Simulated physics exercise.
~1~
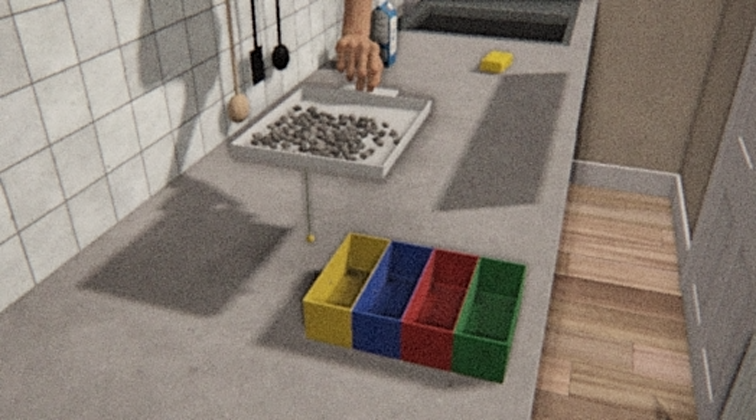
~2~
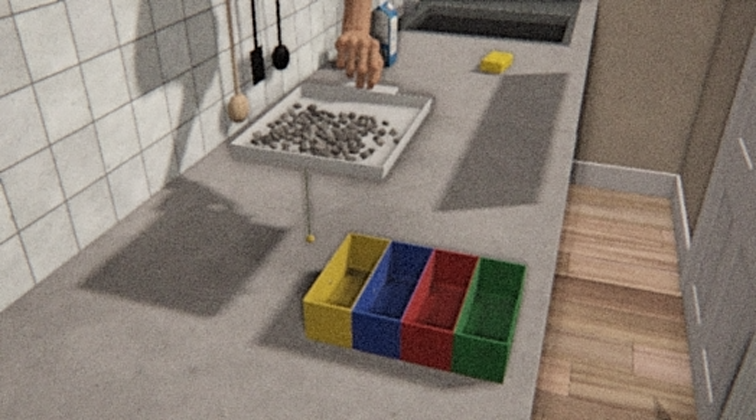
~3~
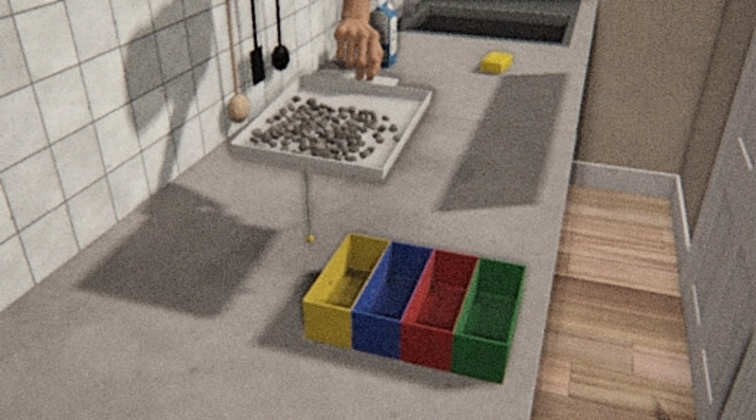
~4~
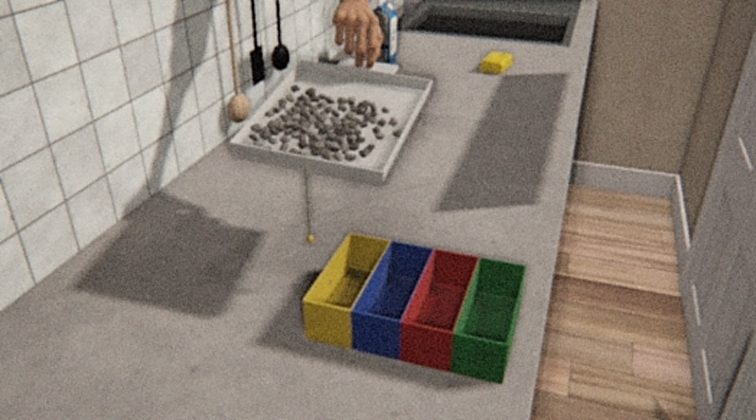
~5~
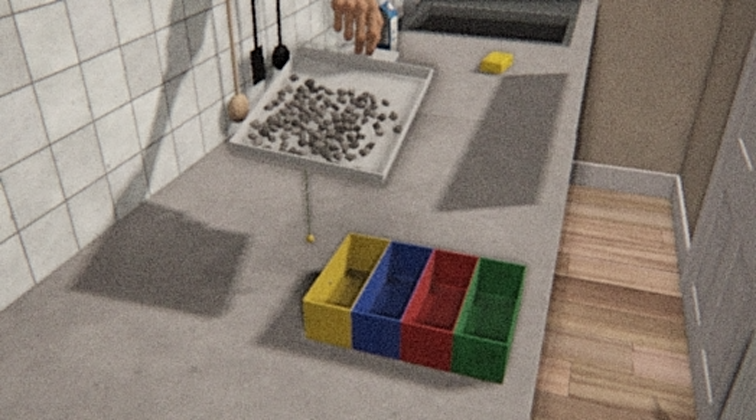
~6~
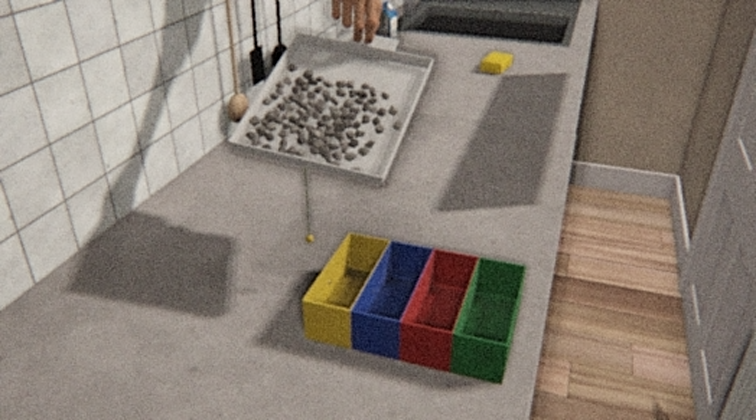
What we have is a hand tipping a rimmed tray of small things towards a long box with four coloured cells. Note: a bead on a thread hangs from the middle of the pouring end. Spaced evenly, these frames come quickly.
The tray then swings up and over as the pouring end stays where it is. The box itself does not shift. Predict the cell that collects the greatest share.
The yellow cell collects the greatest share.
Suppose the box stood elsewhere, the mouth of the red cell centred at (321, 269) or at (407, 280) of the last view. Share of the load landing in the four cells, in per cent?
Estimate: 100 % first, 80 % second.
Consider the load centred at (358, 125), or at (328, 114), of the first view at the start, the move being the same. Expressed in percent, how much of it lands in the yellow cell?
It would be about 60 per cent for the first and about 50 per cent for the second.
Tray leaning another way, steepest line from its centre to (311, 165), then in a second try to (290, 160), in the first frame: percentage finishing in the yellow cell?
30 % and 10 %.
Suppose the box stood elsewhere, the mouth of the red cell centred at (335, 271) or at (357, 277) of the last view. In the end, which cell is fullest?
For the first spot I'd say the cell in red, and for the second spot red.
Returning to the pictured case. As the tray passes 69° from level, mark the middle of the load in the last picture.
(315, 144).
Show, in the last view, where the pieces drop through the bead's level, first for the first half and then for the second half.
The leading part at (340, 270), the rest of it at (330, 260).
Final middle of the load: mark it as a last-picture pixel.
About (338, 313).
Just after the last frame, tray tipped steeply; almost all on the tray; just a few falling or outside the box.
A moment on, tray tipped past a quarter turn; about a tenth on the tray; roughly a third in the yellow cell; roughly a quarter in the blue cell; roughly a third falling or outside the box.
Further on, tray tipped past a quarter turn; roughly half in the yellow cell; roughly a quarter in the blue cell; roughly a third falling or outside the box.
When it is over, tray tipped past a quarter turn; roughly half in the yellow cell; roughly a quarter in the blue cell; not one in the green cell; not one in the red cell; roughly a third outside the box.
